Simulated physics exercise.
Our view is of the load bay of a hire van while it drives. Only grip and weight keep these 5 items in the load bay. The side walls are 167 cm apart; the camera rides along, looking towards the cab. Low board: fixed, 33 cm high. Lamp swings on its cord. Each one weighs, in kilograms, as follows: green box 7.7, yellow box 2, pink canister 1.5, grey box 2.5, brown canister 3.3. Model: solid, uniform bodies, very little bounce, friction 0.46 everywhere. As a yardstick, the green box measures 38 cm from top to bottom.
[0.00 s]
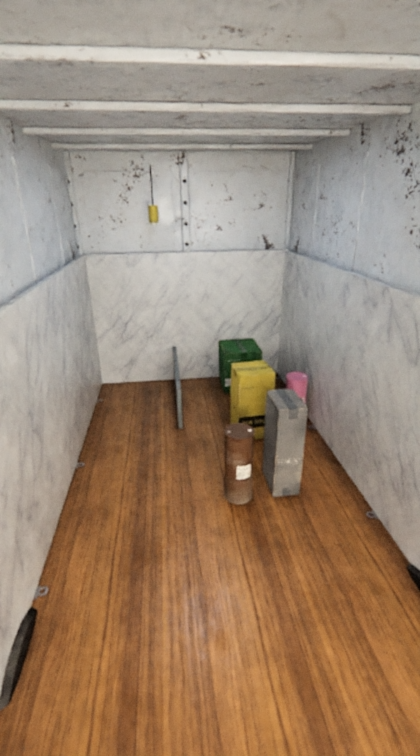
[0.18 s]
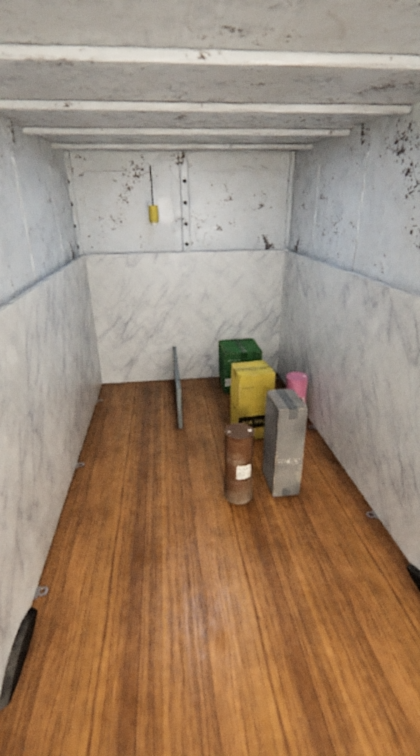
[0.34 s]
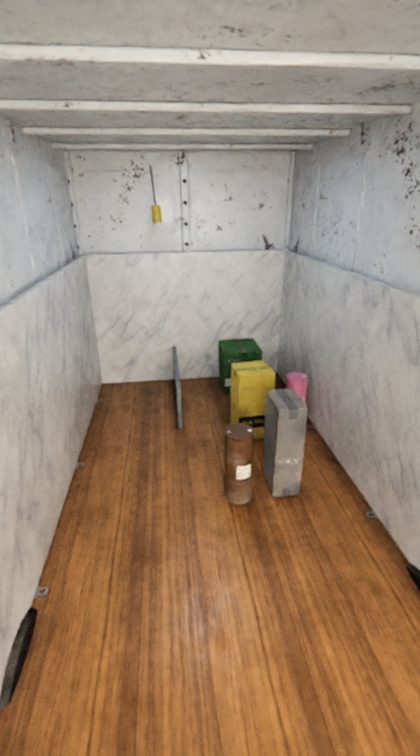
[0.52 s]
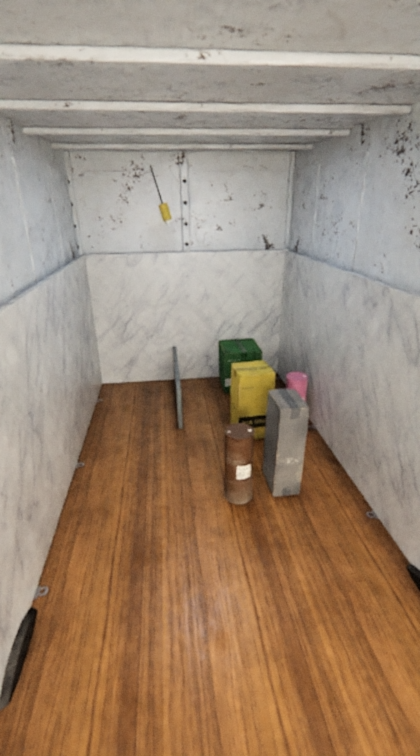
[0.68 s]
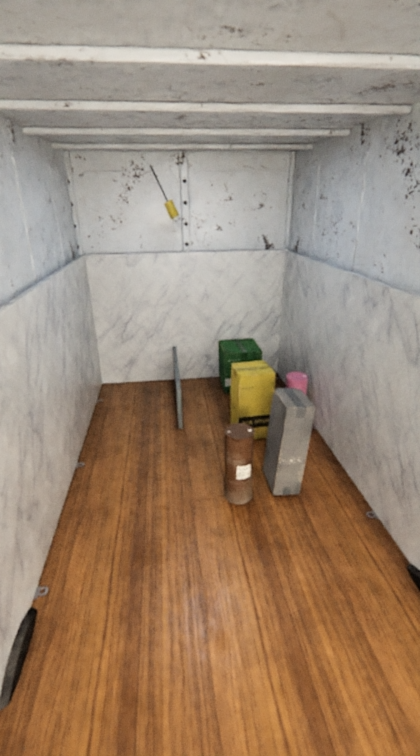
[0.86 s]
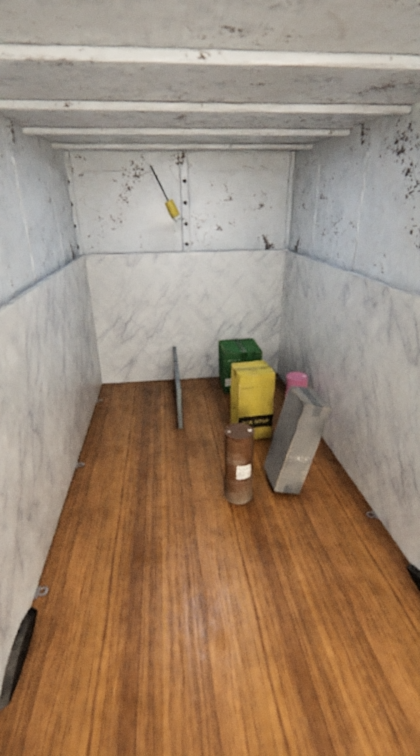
To begin with, a yellow lamp hangs straight on its cord above green, yellow, pink, grey and brown objects standing on the wooden floor of a van's load bay. The lamp swings out to the right, and then the tall grey box leans to the right while the others stay in place.
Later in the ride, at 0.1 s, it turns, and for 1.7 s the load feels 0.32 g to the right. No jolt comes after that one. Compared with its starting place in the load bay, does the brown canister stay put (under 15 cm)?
I expect it to remain nearby.
By 0.96 s, load feels 0.32 g right; grey box tilted 24°.
By 1.06 s, load feels 0.32 g right; grey box tilted 40°.
When it is over (2.4 s), lying over in the load bay, grey box; the other 4 within 15 cm of the start. In the last view, brown canister near (239, 464).
